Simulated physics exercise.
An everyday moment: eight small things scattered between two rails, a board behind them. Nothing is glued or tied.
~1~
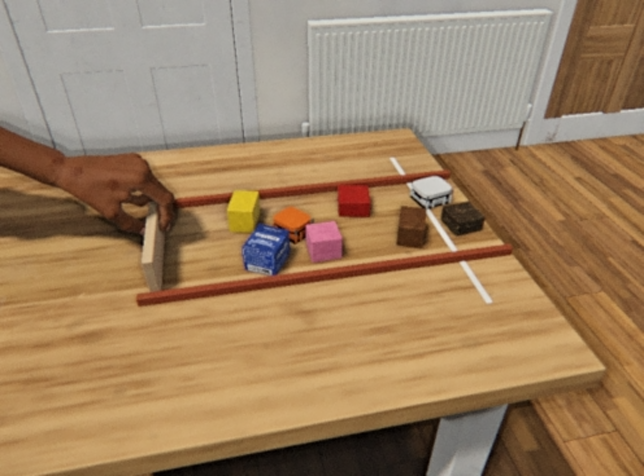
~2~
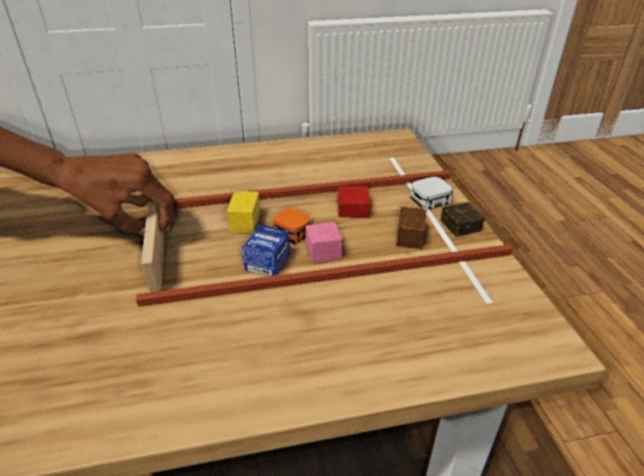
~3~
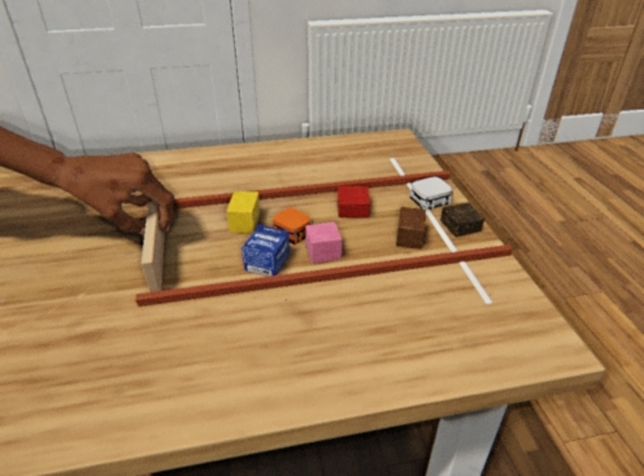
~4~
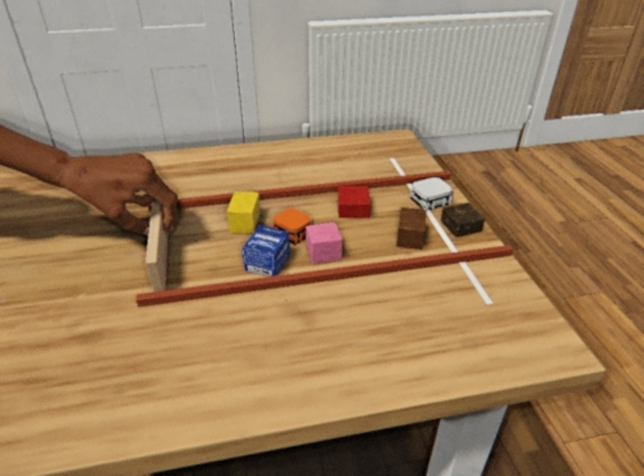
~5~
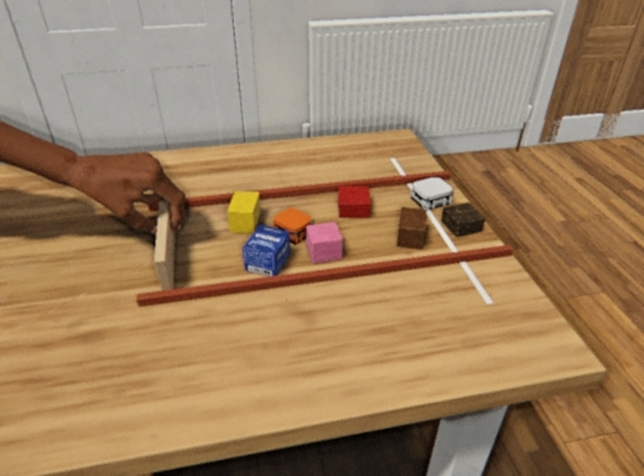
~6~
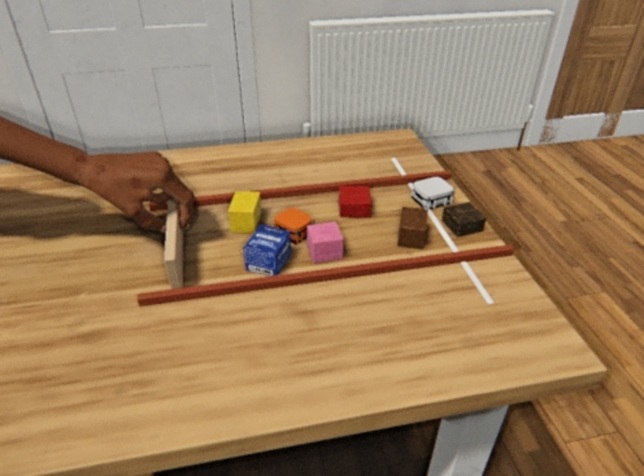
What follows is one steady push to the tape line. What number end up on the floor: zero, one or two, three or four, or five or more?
As it turns out, the number that fall off is three or four.
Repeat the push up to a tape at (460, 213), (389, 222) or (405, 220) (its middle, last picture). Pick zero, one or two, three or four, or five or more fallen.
In that order: Five or over; none at all; just one or two.
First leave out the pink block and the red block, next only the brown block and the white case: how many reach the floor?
It would be 1 and 1.
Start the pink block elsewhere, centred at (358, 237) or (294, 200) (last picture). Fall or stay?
Place by place, it does not fall; holds on.
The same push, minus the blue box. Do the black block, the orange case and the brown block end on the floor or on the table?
The black block comes down; the orange case is kept; the brown block is kept.
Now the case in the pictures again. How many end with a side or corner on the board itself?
It touches 3.
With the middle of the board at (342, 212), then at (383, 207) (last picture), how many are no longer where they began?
6 and 8.
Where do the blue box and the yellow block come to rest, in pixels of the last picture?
About (466, 229), and the other about (434, 190).
Soon after, none off yet; black block at rest near (464, 219); white case at rest near (432, 194); brown block at rest near (413, 227).
After that, none off yet; black block at rest near (464, 219); white case at rest near (432, 194); brown block moving near (417, 226).
And then, none off yet; black block tilting well over near (500, 219); white case displaced about its own width near (456, 192); brown block displaced well along near (475, 217).
In the end, the number that fall off is three or four; gone, brown block, white case and black block.
